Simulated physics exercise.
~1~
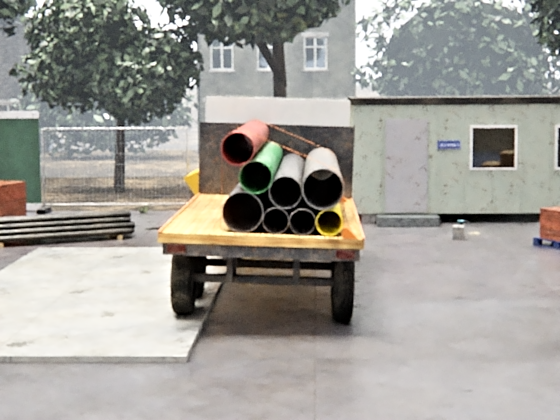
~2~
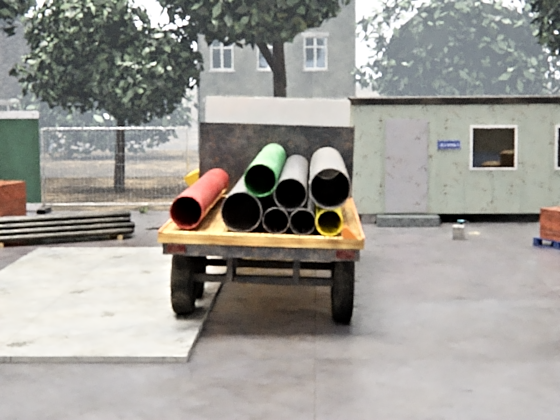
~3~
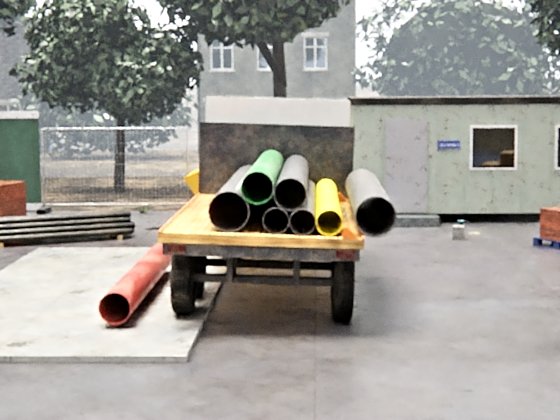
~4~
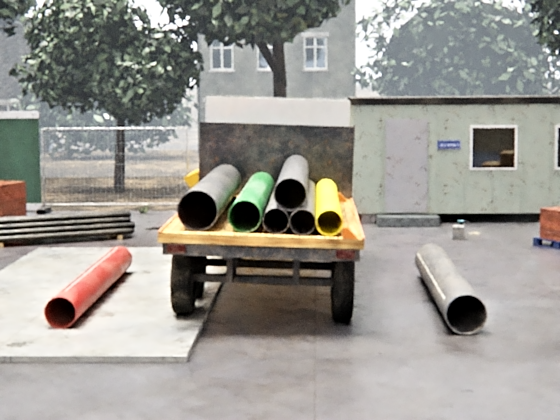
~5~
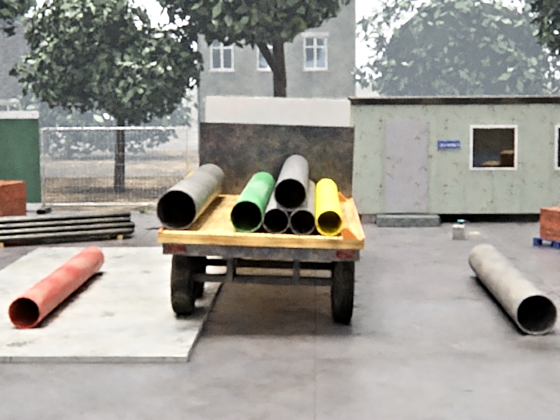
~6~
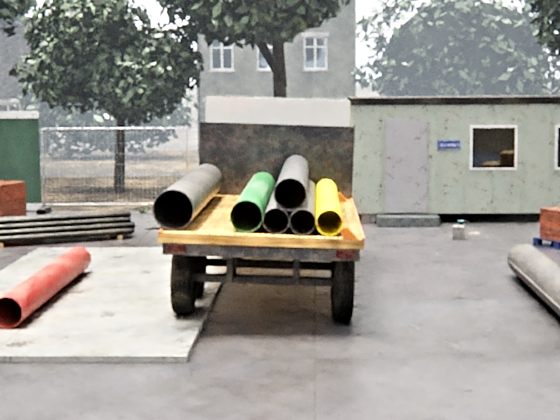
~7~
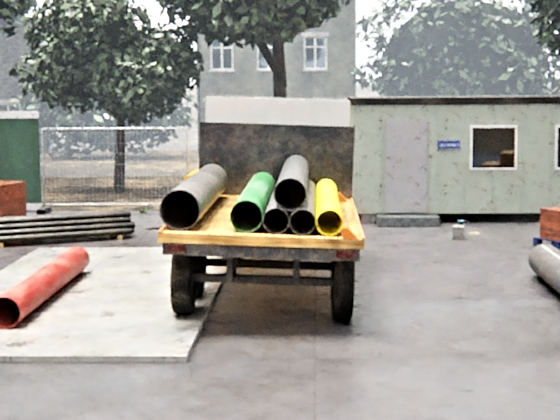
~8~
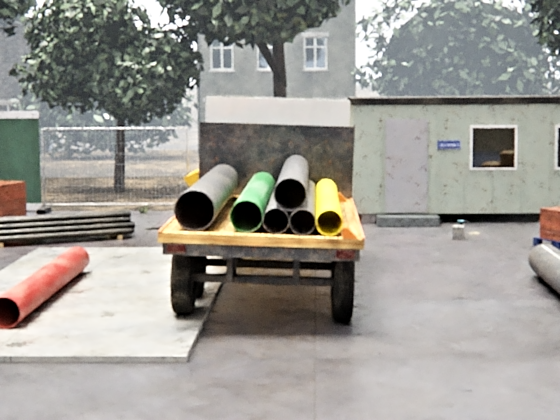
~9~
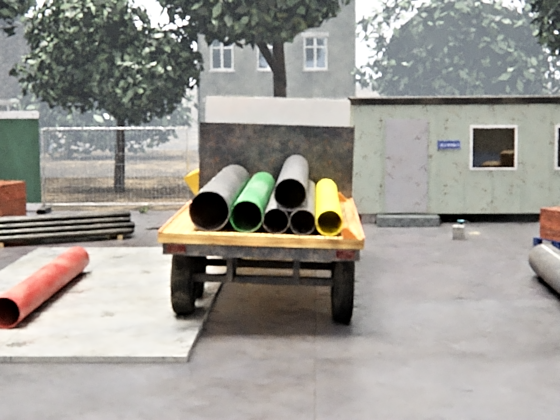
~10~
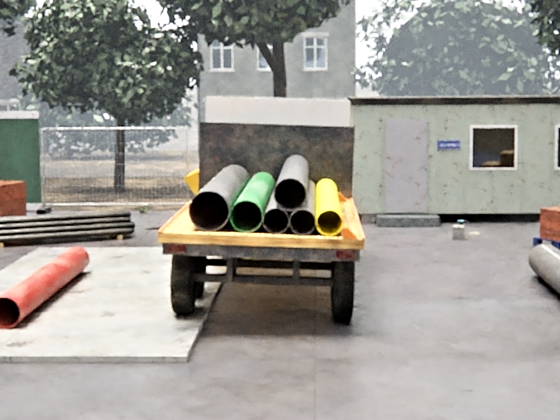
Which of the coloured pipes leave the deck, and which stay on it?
The red pipe leaves the deck and ends up on the ground, while the green and yellow pipes both stay aboard.
